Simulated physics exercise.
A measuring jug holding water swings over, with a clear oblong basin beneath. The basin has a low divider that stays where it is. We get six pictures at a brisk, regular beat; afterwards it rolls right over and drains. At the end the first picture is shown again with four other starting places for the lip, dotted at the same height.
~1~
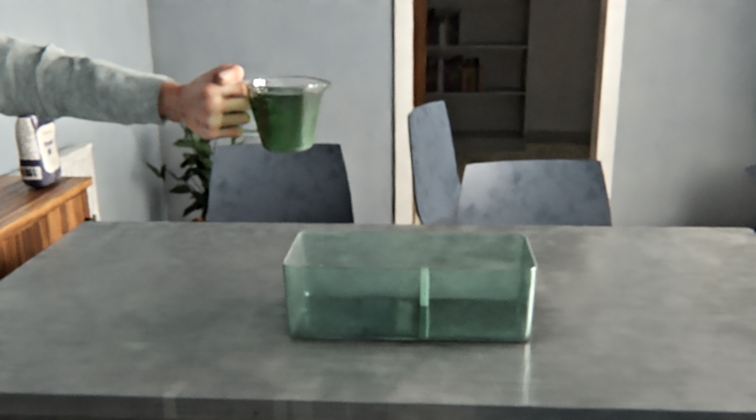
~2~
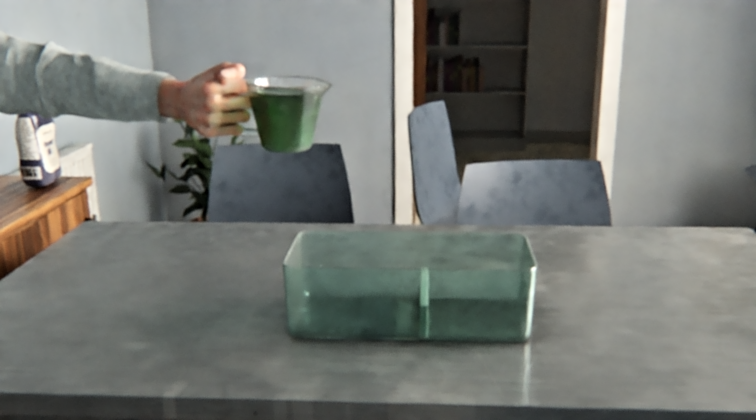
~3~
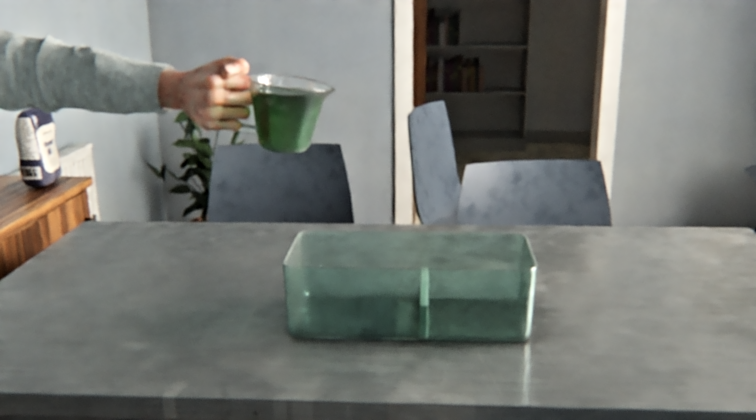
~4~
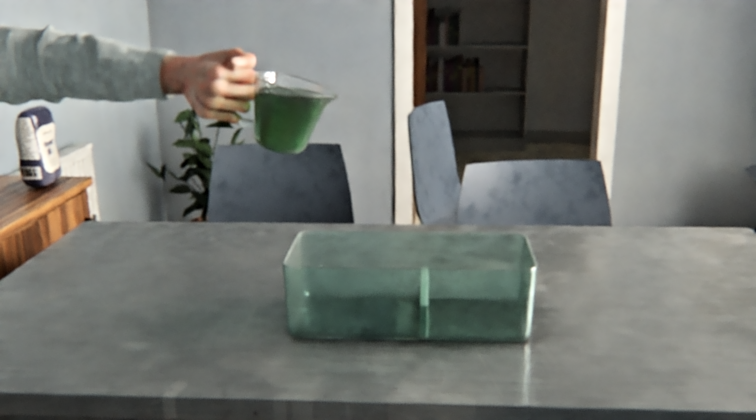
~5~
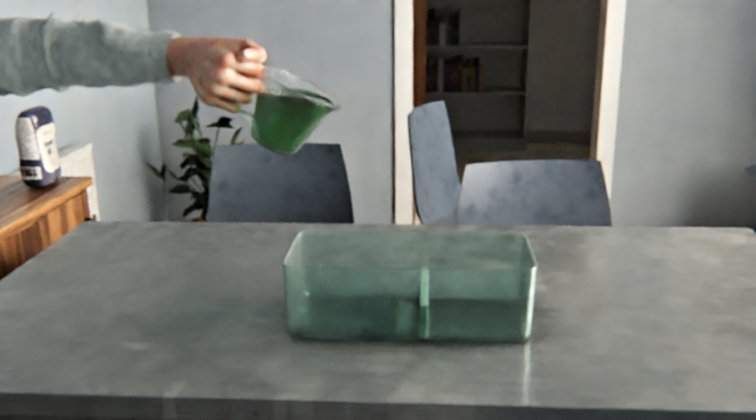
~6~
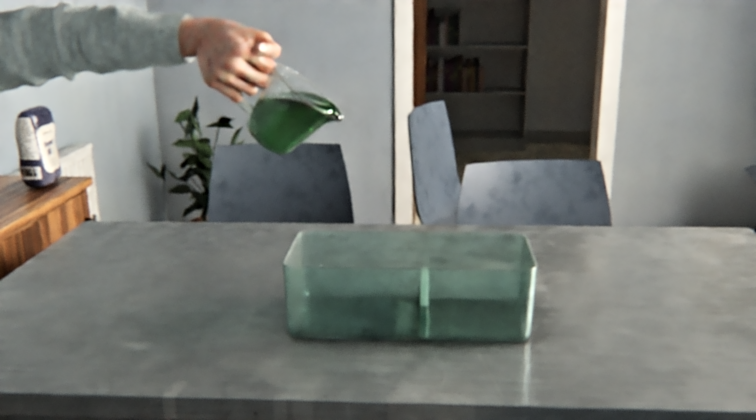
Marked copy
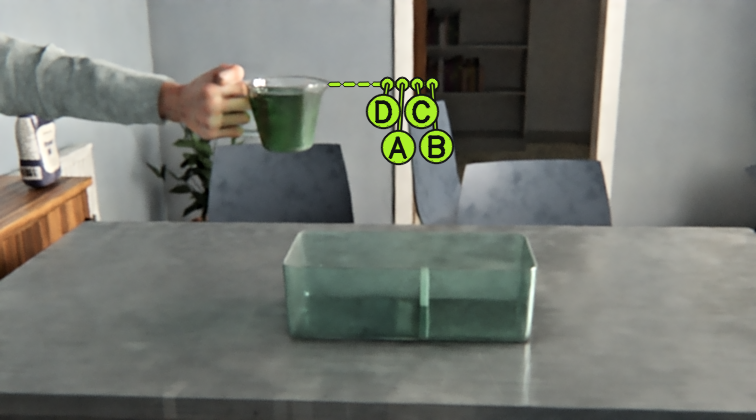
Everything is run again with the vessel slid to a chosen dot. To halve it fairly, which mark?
It is D.
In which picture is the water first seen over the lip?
In picture 6.
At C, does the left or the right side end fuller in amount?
More ends on the right.
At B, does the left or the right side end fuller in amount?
More ends on the right.
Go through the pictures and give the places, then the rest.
Upright, lip at (330, 84); basin from (289, 334) to (531, 339); top of the wall at (424, 285); nothing has left yet.
Upright, lip at (331, 85); nothing has left yet.
Tipped about 7°, lip at (333, 90); nothing has left yet.
Tipped about 16°, lip at (337, 97); nothing has left yet.
Tipped about 27°, lip at (339, 107); nothing has left yet.
Tipped about 40°, lip at (340, 120); water is over the lip, down to (340, 120).
On the marked copy, A at (402, 84); B at (432, 84); C at (417, 84); D at (387, 84).
With A, about 25 % ends left of the wall and 70 % right of it; 5 % is lost outside.
With B, about 8 % ends left of the wall and 81 % right of it; 11 % is lost outside.
With C, about 7 % ends left of the wall and 84 % right of it; 9 % is lost outside.
With D, about 51 % ends left of the wall and 42 % right of it; 7 % is lost outside.
